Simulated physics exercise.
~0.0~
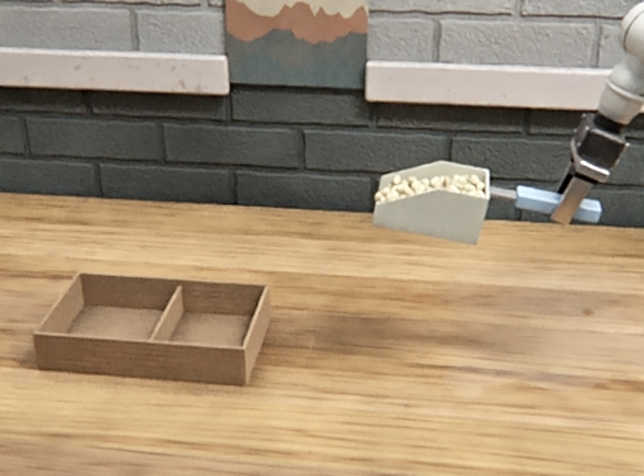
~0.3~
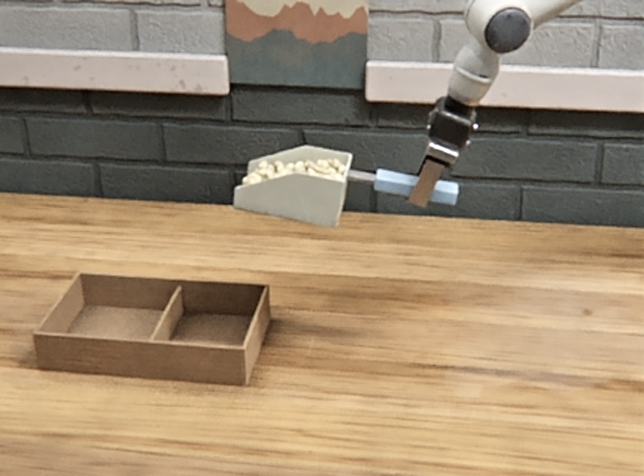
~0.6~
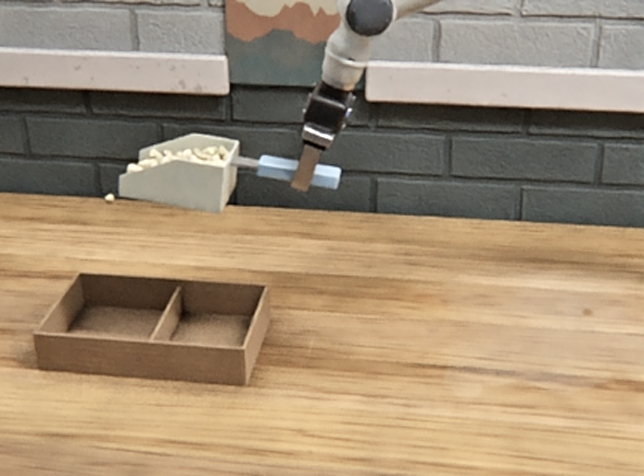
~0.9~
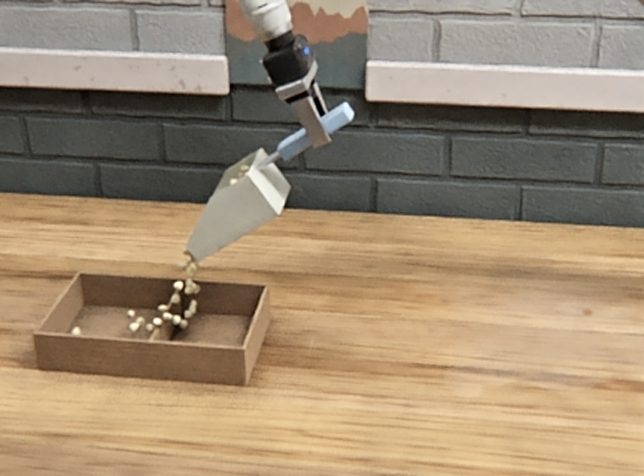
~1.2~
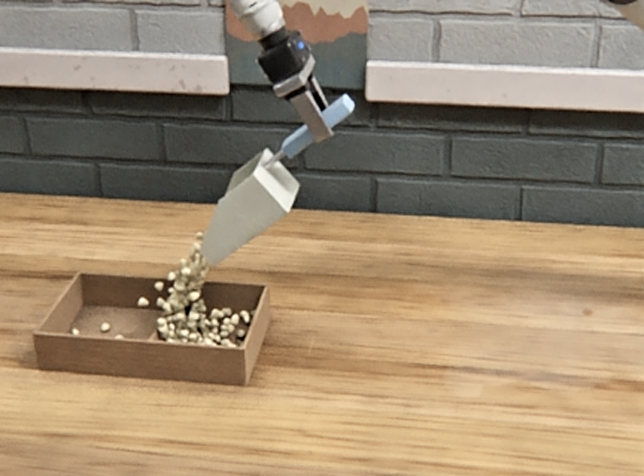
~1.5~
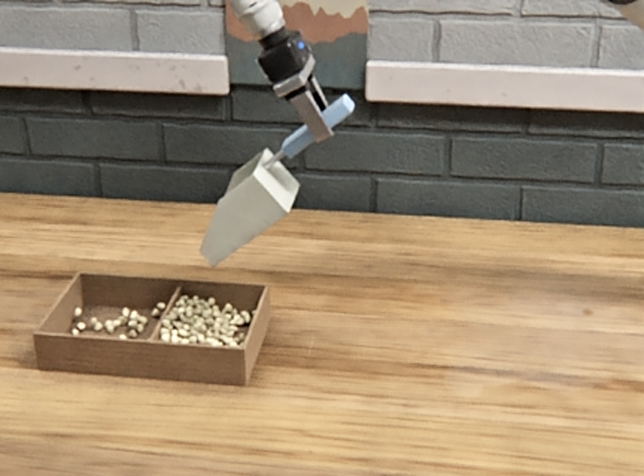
The clip shows a robot arm carrying a pale scoop of dried beans leftward above a wooden table, then tilting it over a divided brown tray, where the beans pour out and settle mostly in the right compartment, with fewer in the left.
